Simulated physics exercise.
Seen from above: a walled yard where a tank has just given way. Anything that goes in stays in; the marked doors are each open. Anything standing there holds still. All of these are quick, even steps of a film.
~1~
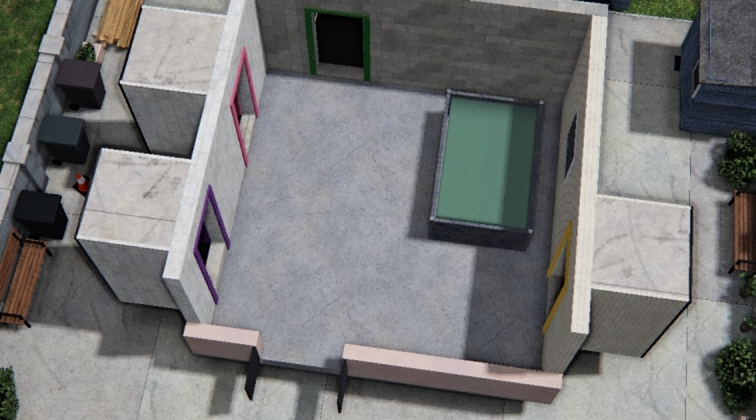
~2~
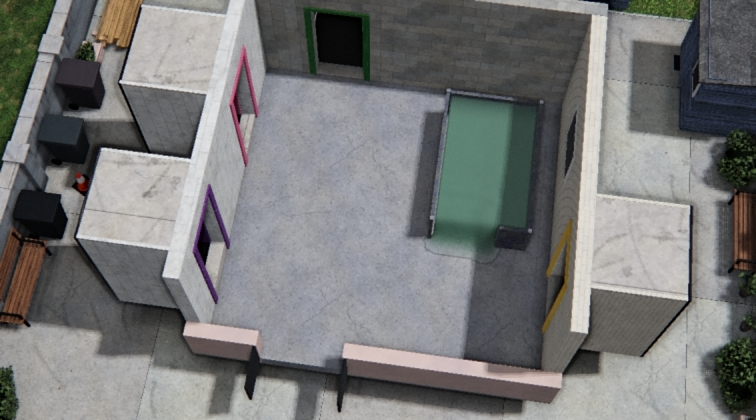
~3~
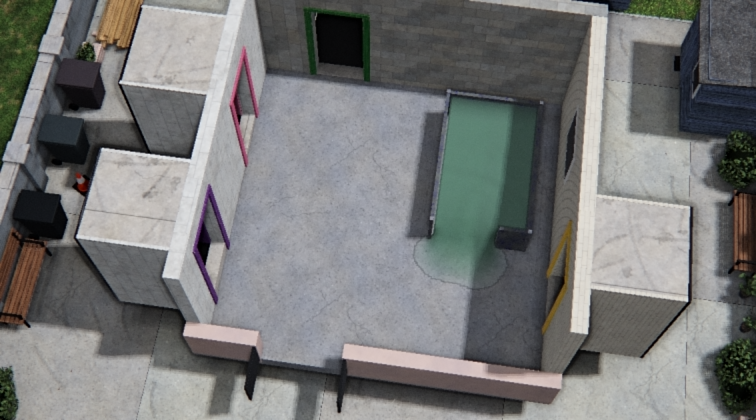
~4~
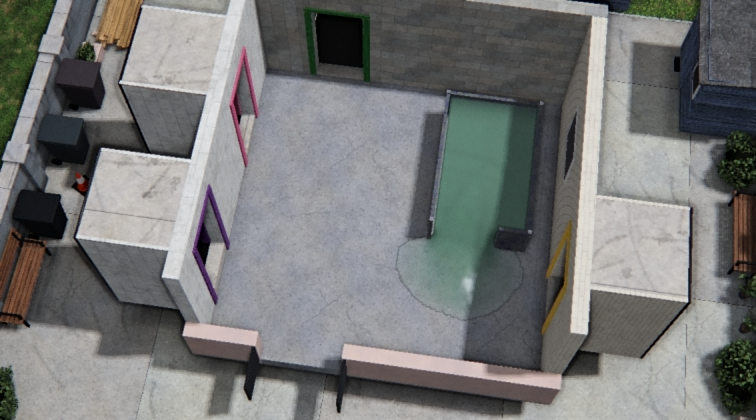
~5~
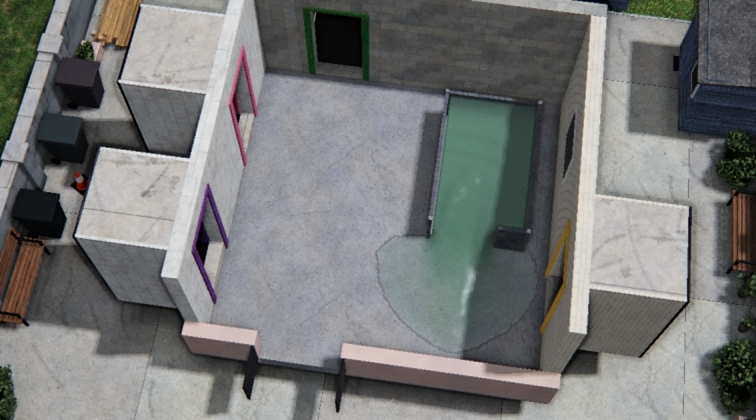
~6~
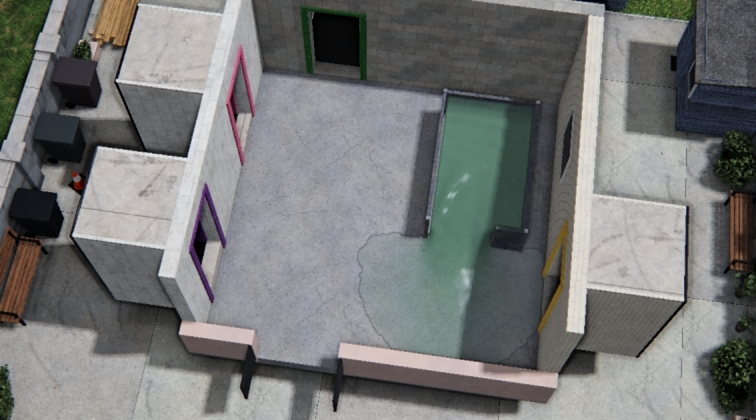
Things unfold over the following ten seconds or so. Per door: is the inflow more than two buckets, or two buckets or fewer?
As I see it, the green door gets overrun I think, the yellow door holds up fine I think, the purple door holds up fine I think, the pink door holds up fine I think.
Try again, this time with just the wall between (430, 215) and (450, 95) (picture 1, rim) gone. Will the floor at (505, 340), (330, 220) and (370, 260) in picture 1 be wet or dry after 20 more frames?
So: Spared, then wetted, then wetted.
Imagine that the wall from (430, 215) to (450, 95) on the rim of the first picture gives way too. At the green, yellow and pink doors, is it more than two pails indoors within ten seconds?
Result - green door: Above the limit; yellow door: Below the limit; pink door: Above the limit.
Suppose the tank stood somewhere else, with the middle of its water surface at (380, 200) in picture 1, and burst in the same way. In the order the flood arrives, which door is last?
That would be the door marked green.
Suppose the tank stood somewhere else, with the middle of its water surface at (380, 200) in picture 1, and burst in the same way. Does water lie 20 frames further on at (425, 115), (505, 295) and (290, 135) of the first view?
Taking the three spots in turn, I'd say spared, then drenched, then spared.
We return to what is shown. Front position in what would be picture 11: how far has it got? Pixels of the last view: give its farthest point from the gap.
The front tops out at about (310, 351).
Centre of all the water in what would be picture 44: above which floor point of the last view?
At roughly (407, 238).
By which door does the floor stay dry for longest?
That would be the green one.
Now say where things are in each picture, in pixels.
In the first picture, still water in the open tank at (488, 162).
In the second picture, the front is at (494, 254), out from the gap at (464, 234).
In the third picture, water pours out at (464, 235) and has run to (484, 283).
In the fourth picture, water pours out at (463, 236) and has run to (467, 315).
In the fifth picture, the front is at (458, 347), out from the gap at (463, 235).
In the sixth picture, water pours out at (460, 235) and has run to a hidden place.
A moment on, water covers 30 % of the floor; the green door not reached, the yellow door wet at the sill, nothing in, the purple door not reached, the pink door not reached.
Next, water covers 35 % of the floor; the green door not reached, the yellow door wet at the sill, nothing in, the purple door not reached, the pink door not reached.
Then, water covers 50 % of the floor; the green door not reached, the yellow door wet at the sill, nothing in, the purple door wet at the sill, nothing in, the pink door not reached.
Later, water covers 85 % of the floor; the green door under two buckets in, the yellow door wet at the sill, nothing in, the purple door wet at the sill, nothing in, the pink door wet at the sill, nothing in.
In the end, water covers 100 % of the floor; the green door far over two buckets in, the yellow door wet at the sill, nothing in, the purple door wet at the sill, nothing in, the pink door wet at the sill, nothing in.
